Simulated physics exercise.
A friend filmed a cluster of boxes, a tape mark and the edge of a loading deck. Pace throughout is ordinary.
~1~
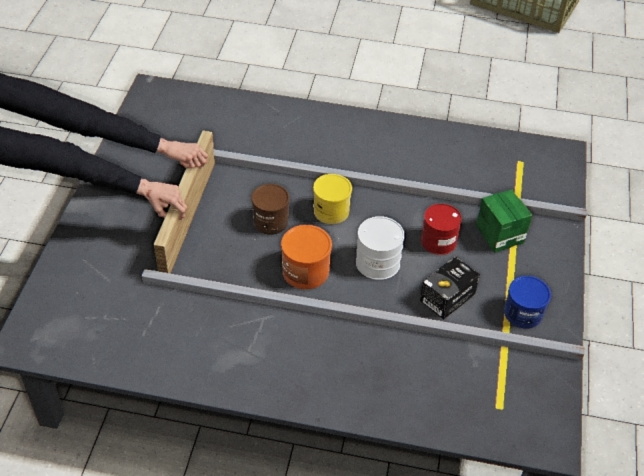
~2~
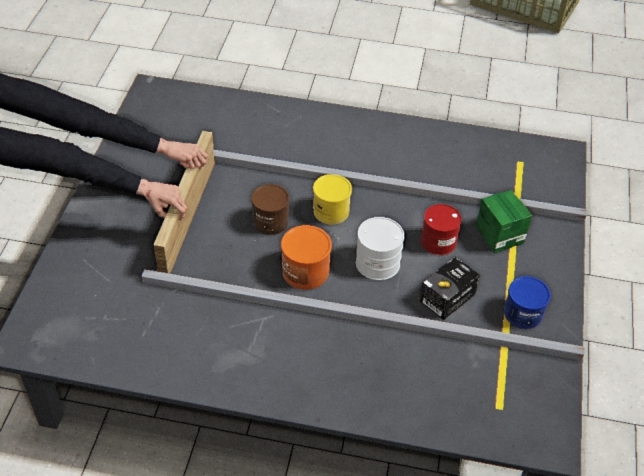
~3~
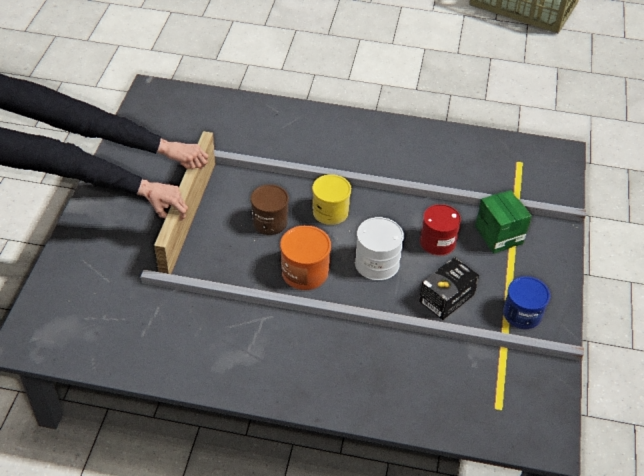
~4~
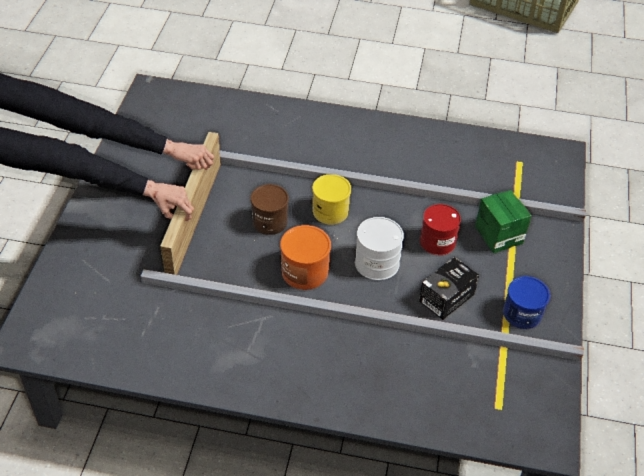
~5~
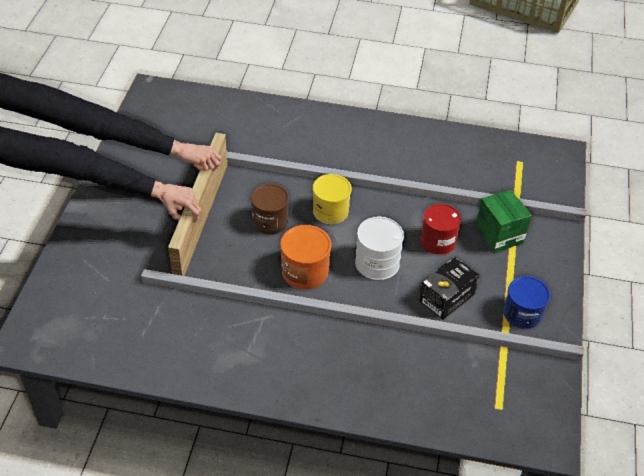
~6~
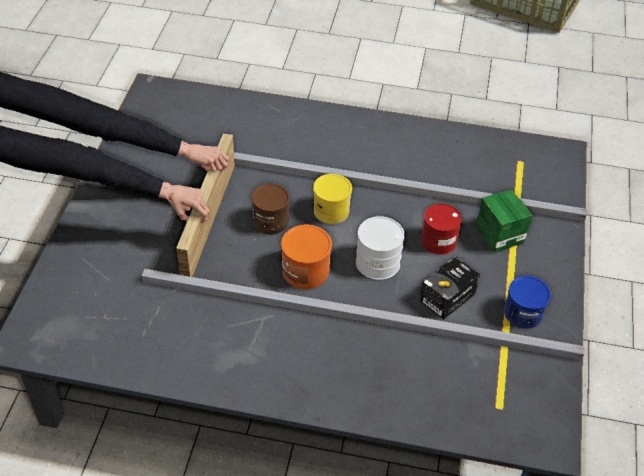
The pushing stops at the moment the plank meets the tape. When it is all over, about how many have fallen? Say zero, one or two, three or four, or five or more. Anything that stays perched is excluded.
You'd find the ones that came down come in at a one or two here.
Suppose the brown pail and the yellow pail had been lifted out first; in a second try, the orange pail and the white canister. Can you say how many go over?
The first count is 1 and the second is 0.
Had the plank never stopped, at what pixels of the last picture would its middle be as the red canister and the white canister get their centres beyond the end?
Points: About (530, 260) and about (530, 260).
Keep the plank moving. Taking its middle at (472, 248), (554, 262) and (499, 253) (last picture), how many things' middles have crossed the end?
Respectively 0, 5 and 1.
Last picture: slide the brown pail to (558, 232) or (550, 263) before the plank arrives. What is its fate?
Result for the brown pail: It leaves the top at position one; it is still there at position two.
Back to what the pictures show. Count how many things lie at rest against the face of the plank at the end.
3 of them.
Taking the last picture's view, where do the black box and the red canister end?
First object about (582, 318); second object about (567, 246).
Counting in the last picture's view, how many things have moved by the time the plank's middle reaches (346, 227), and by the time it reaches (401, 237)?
I count 4 first and 6 after.
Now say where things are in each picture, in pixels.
Blue pail (526, 303); green parcel (503, 221); black box (450, 288); plank (186, 201); tape (511, 271), in the first frame.
Green parcel (503, 221); white canister (379, 249), in the second frame.
Black box (449, 288); plank (187, 202), in the third frame.
Blue pail (525, 303); yellow pail (331, 200), in the fourth frame.
Green parcel (503, 221); red canister (440, 230), in the fifth frame.
Blue pail (526, 303); green parcel (503, 221); black box (450, 288); plank (208, 204); tape (511, 271), in the sixth frame.
A little later, none off yet; blue pail at rest near (526, 303); green parcel at rest near (503, 221); black box at rest near (450, 288).
Next, none off yet; blue pail at rest near (526, 303); green parcel at rest near (503, 221); black box shifted a little near (474, 296).
When it is over, the number that fall off is one or two; down, blue pail.
